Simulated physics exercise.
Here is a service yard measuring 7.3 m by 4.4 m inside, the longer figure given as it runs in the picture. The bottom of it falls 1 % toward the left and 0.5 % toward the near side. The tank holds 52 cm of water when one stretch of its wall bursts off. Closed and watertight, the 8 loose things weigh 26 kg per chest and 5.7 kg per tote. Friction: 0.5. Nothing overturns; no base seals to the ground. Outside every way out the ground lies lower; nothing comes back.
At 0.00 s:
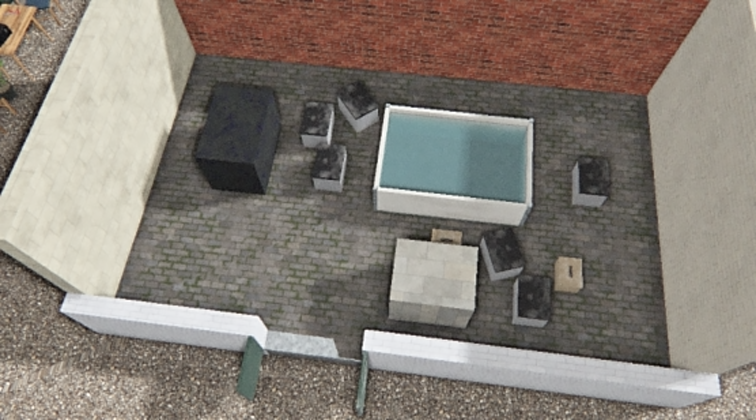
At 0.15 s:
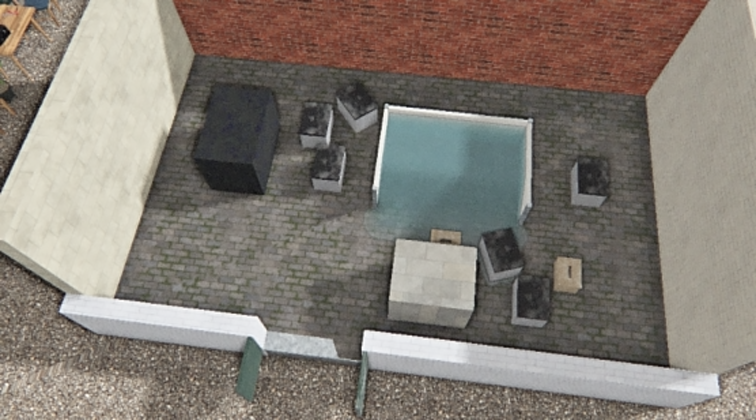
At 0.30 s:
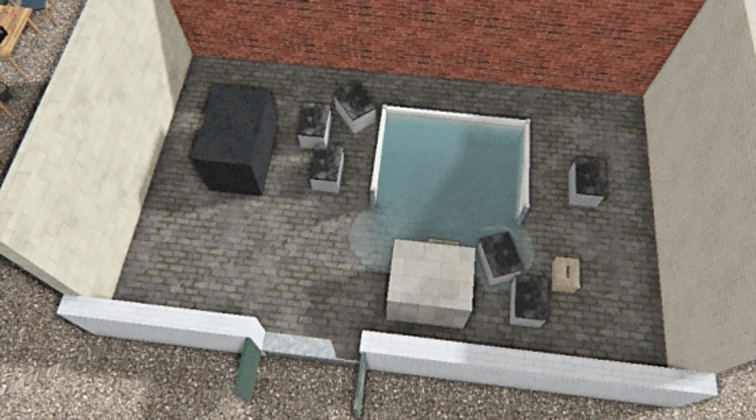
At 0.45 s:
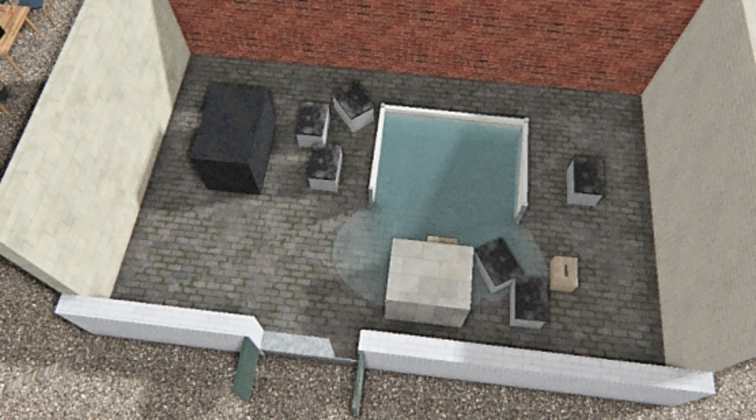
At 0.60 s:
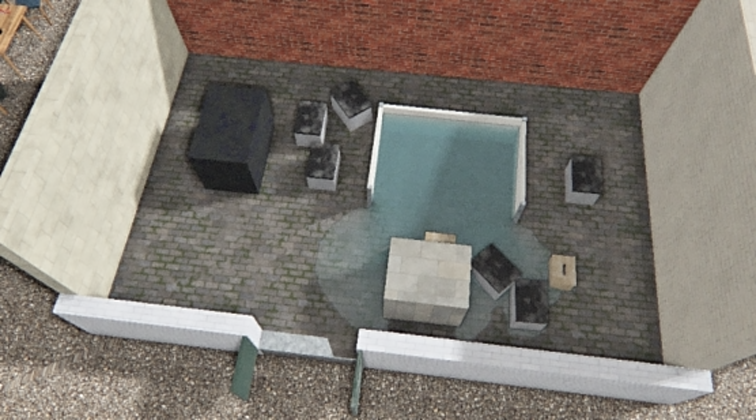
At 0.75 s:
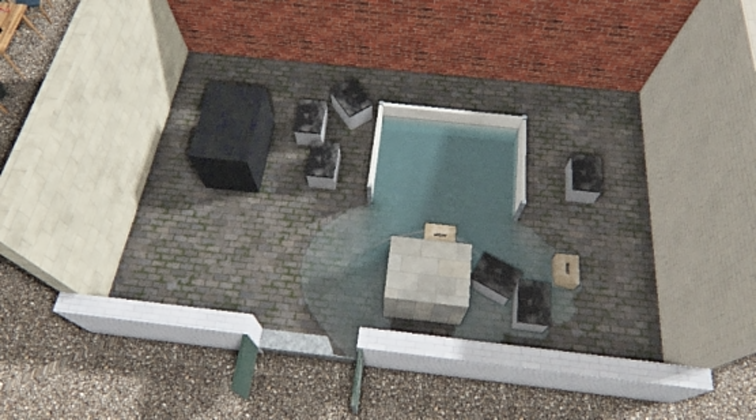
At the start, a white-walled tank of water stands in a paved yard among dark-topped blocks and a pale block. Its near wall disappears, and water spreads over the paving toward the near side and around the pale block, while a dark-topped block beside it shifts and turns slightly.
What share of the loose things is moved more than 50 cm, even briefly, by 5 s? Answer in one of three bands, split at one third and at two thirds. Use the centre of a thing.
One to two thirds.
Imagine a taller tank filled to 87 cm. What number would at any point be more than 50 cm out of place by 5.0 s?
That would give 4.
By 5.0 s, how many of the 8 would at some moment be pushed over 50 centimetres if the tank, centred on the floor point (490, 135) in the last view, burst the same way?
The answer would then be 4.
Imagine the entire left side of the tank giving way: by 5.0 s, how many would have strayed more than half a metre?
In that case the number is 2.
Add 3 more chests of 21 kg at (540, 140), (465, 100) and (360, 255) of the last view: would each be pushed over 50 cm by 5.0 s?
Going through them, I'd say falls short, falls short and finally exceeds it.
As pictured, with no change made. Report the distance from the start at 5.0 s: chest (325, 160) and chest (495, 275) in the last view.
0 cm, then 100 cm.
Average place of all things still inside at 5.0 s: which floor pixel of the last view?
They're centred close to (470, 188).
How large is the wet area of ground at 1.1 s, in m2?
Somewhere around 9.5 m2, roughly.
After 1.1 s 1 of 8 are over 50 cm from their spots; 1 afloat.
After 2.2 s 3 of 8 are over 50 cm from their spots; 2 afloat.
After 3.5 s 3 of 8 are over 50 cm from their spots; 1 afloat.
After 5.0 s 4 of 8 are over 50 cm from their spots, and 4 have been at some point; 1 afloat.
